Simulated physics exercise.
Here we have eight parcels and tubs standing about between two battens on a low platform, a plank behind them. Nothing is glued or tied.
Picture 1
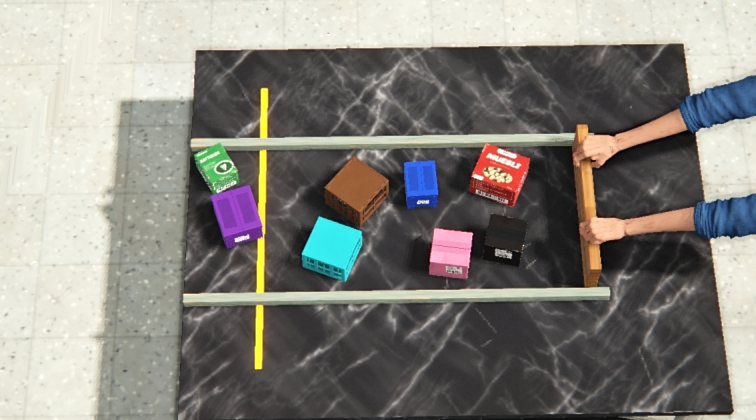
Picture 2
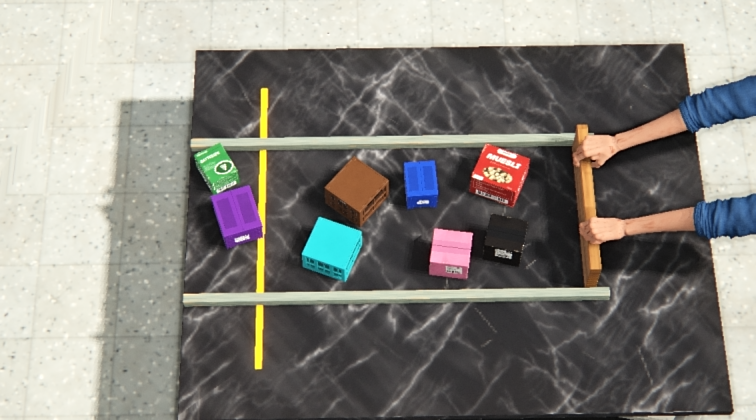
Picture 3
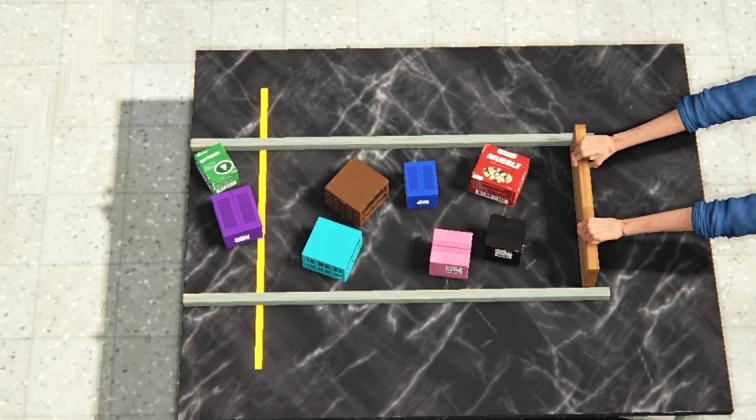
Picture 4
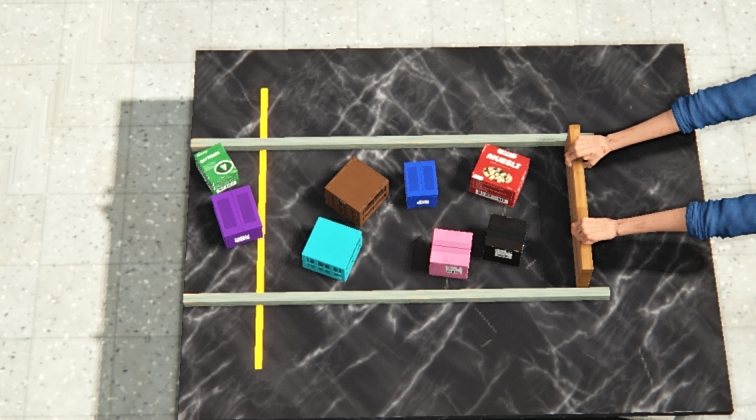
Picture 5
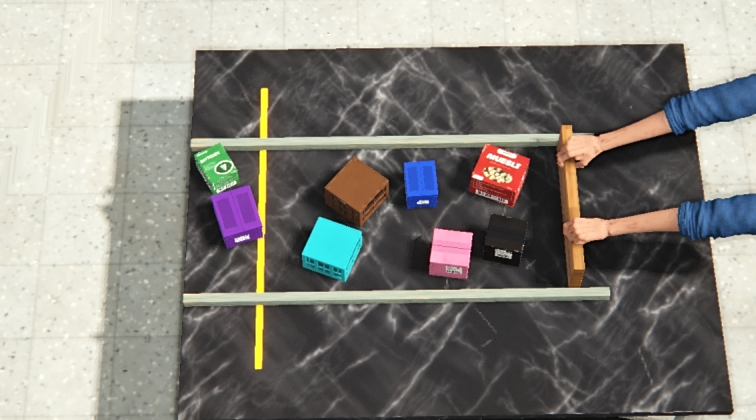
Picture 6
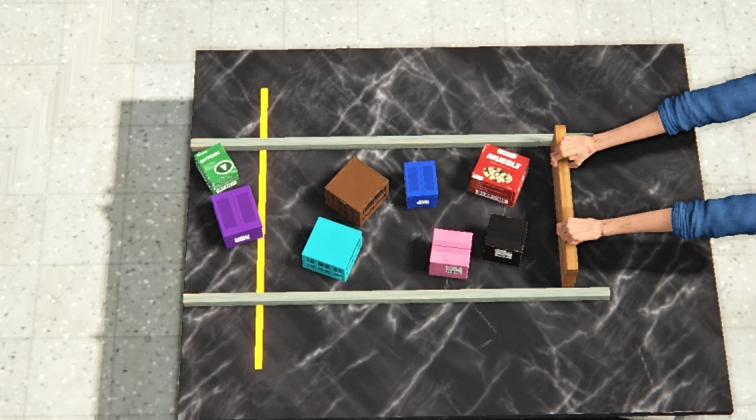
A wooden plank, gripped by two hands, slid slightly left between two pale battens on a dark marbled surface, while the eight colourful boxes in front of it stayed still, two near a yellow strip.
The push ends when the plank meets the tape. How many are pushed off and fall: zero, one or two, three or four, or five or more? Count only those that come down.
As it turns out, the number that fall off is three or four.
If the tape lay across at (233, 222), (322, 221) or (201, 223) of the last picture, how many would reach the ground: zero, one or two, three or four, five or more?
The falls would be more than four; one to two; 5 or more.
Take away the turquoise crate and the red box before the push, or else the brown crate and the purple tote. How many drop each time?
The counts: 1 and 2.
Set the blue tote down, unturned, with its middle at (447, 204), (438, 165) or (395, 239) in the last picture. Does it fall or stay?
In turn it does not fall; holds on; remains up.
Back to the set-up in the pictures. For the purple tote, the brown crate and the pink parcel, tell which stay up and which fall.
The purple tote tumbles off, the brown crate falls, the pink parcel does not fall.
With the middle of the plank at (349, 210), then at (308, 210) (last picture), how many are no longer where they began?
At the one place 7, at the other 8.
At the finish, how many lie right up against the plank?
In contact: 2.
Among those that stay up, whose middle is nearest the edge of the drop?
The blue tote.
Soon after, none off yet; green box at rest near (217, 169); purple tote at rest near (238, 217); turquoise crate at rest near (332, 249).
By the end, the number that fall off is three or four; fallen, brown crate, turquoise crate, purple tote and green box.
